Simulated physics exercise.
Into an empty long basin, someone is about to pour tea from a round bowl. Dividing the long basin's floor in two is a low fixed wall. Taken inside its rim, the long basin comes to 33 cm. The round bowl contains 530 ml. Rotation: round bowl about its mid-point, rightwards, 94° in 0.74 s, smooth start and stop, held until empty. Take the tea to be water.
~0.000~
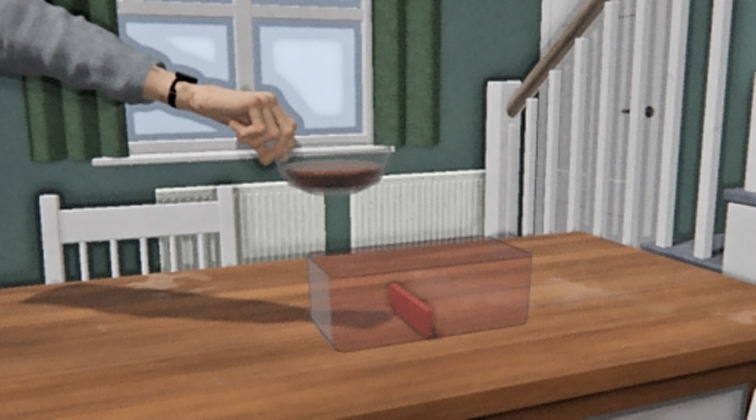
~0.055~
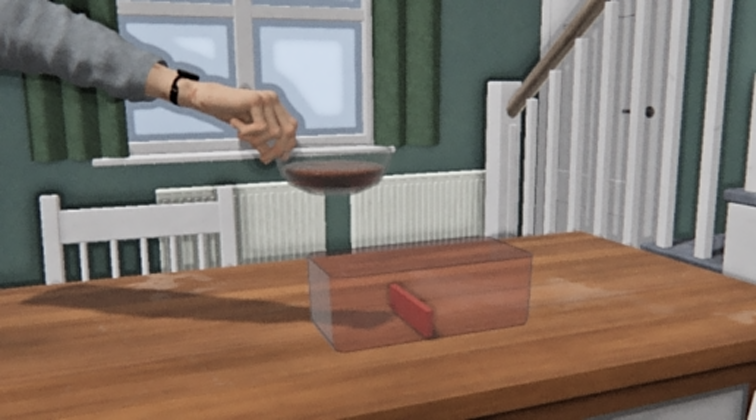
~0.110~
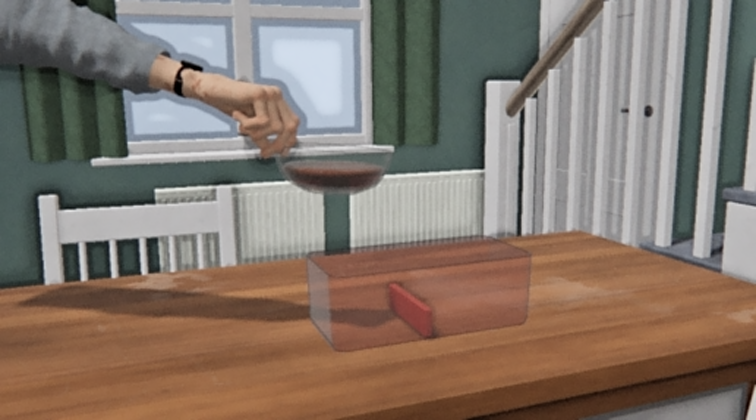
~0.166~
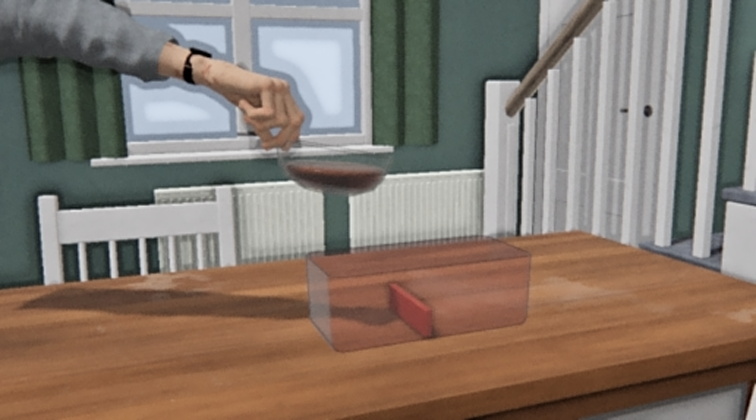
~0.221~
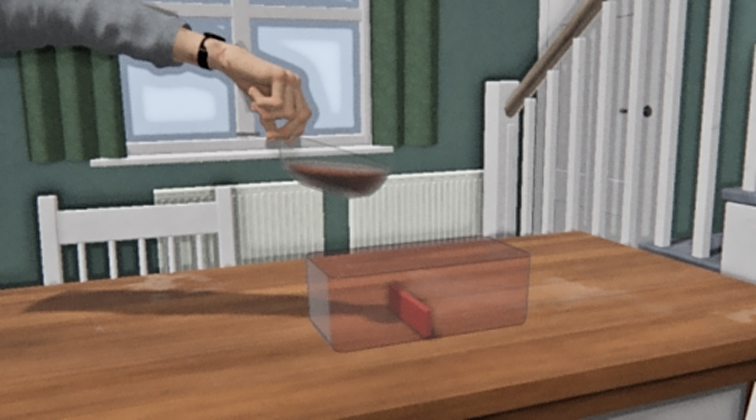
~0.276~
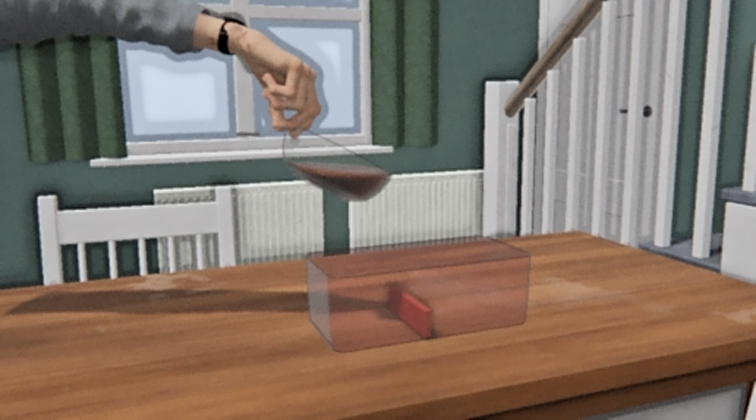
We see a hand holding a clear round bowl of dark liquid above a transparent, reddish long basin on a wooden table; after staying nearly level, the bowl tilts steadily down to the right as the hand lifts its left side.
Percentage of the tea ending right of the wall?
56 per cent.
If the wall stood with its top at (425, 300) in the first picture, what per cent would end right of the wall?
Then roughly 30 per cent would end up there.
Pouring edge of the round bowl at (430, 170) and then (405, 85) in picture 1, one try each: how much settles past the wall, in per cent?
It comes to 90 per cent, and then 85 per cent.
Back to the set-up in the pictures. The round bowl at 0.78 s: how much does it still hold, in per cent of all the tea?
About 3 percent.
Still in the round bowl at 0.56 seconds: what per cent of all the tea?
Around 20 percent.
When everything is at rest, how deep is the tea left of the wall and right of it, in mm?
Left part about 10 mm deep, right part about 12 mm deep.
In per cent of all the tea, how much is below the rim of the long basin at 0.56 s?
38 %, more or less.
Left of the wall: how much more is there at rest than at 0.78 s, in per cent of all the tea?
Some 6 per cent.
After 0.56 s the tilt is 82° and 20 per cent is still to pour, 6 is left of the wall and 33 right of it.
After 0.78 s the tilt is 94° and 3 per cent is still to pour, 37 is left of the wall and 55 right of it.
After 1.00 s the tilt is 94° and 0 per cent is still to pour, 44 is left of the wall and 55 right of it.
After 1.24 s the tilt is 94° and 0 per cent is still to pour, 44 is left of the wall and 56 right of it.
In the end 44 per cent lies left of the wall, 56 right of it and 1 outside.
